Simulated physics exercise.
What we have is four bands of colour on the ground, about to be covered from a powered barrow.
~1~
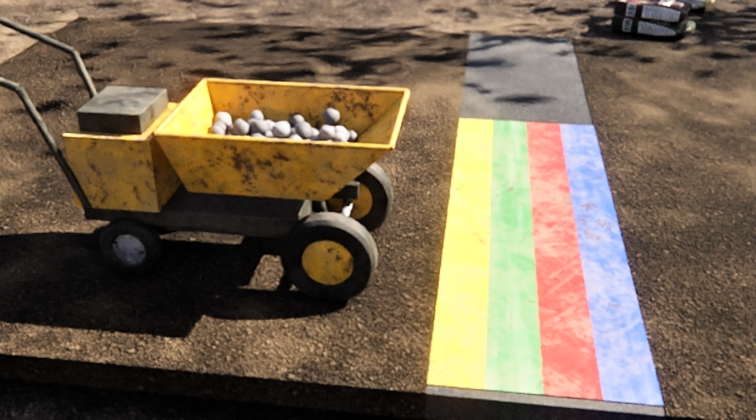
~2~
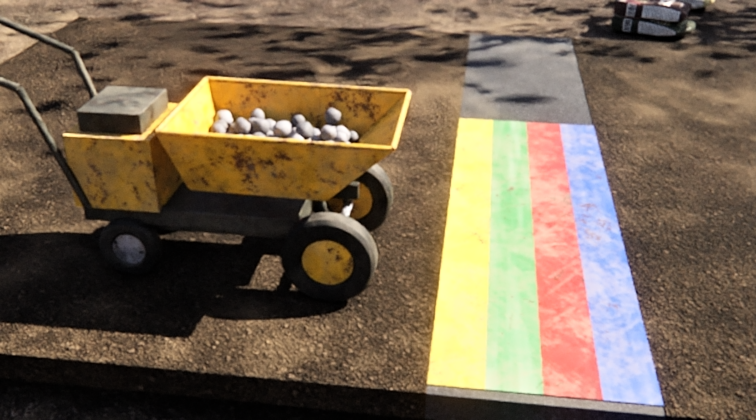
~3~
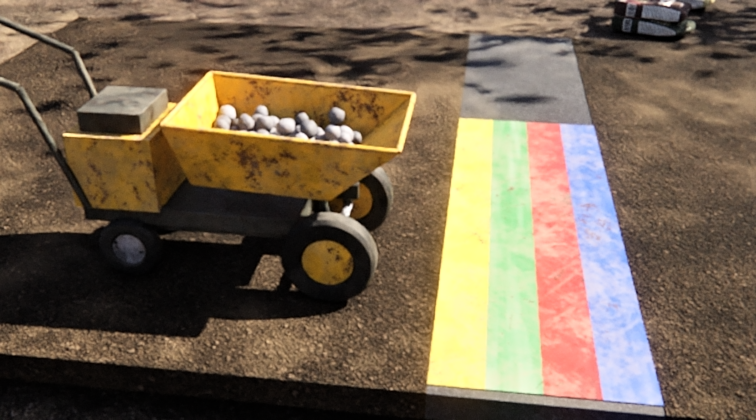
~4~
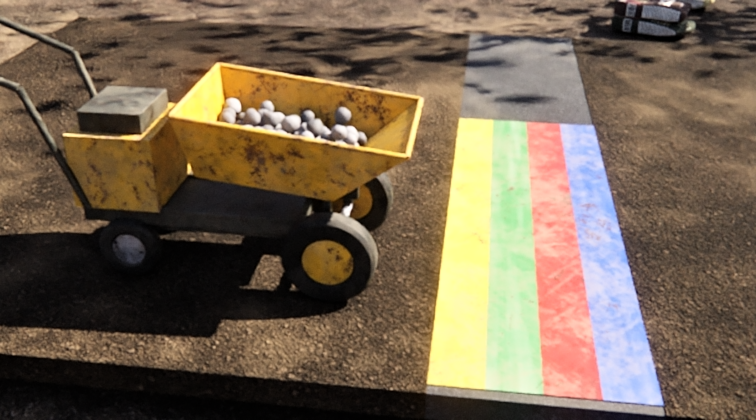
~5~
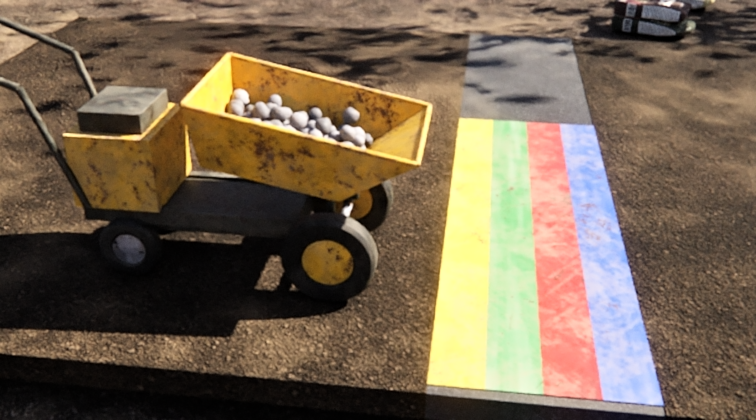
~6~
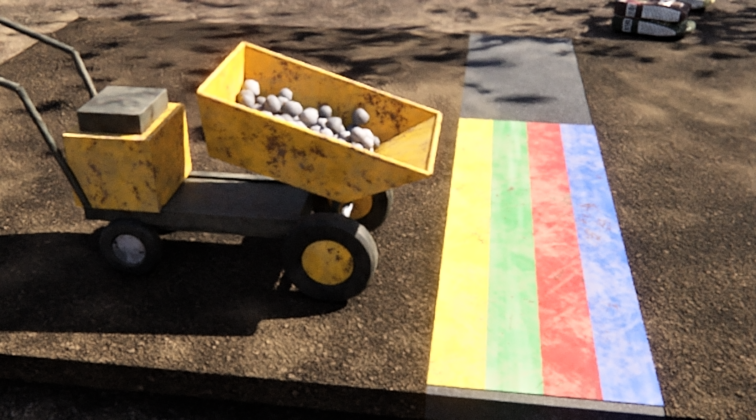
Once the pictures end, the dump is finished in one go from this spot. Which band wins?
The green strip carries the most.
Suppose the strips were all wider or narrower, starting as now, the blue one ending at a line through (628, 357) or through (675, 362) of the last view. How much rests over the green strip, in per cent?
About 30 and 40 per cent.
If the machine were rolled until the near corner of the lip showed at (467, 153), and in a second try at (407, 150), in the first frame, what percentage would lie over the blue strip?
In turn 30 and 10 in a hundred.
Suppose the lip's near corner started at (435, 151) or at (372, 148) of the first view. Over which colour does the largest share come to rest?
In turn: Red; the green one.
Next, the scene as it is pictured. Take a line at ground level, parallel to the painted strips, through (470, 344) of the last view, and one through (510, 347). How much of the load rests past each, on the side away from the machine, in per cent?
Roughly 80 per cent, and 50 per cent.
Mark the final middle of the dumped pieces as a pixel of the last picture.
Close to (529, 274).
Shortly afterwards, skip tipped steeply; the whole lot in the skip.
Next, skip tipped right over; near half in the skip; a little over the yellow strip; near a third over the green strip; a little over the red strip.
Some moments later, skip tipped right over; near a quarter in the skip; a little over the yellow strip; near a third over the green strip; near a quarter over the red strip; a little over the blue strip; a little off the paint.
In the end, skip tipped right over; near a quarter in the skip; a little over the yellow strip; near a third over the green strip; near a quarter over the red strip; a little over the blue strip; a little off the paint.
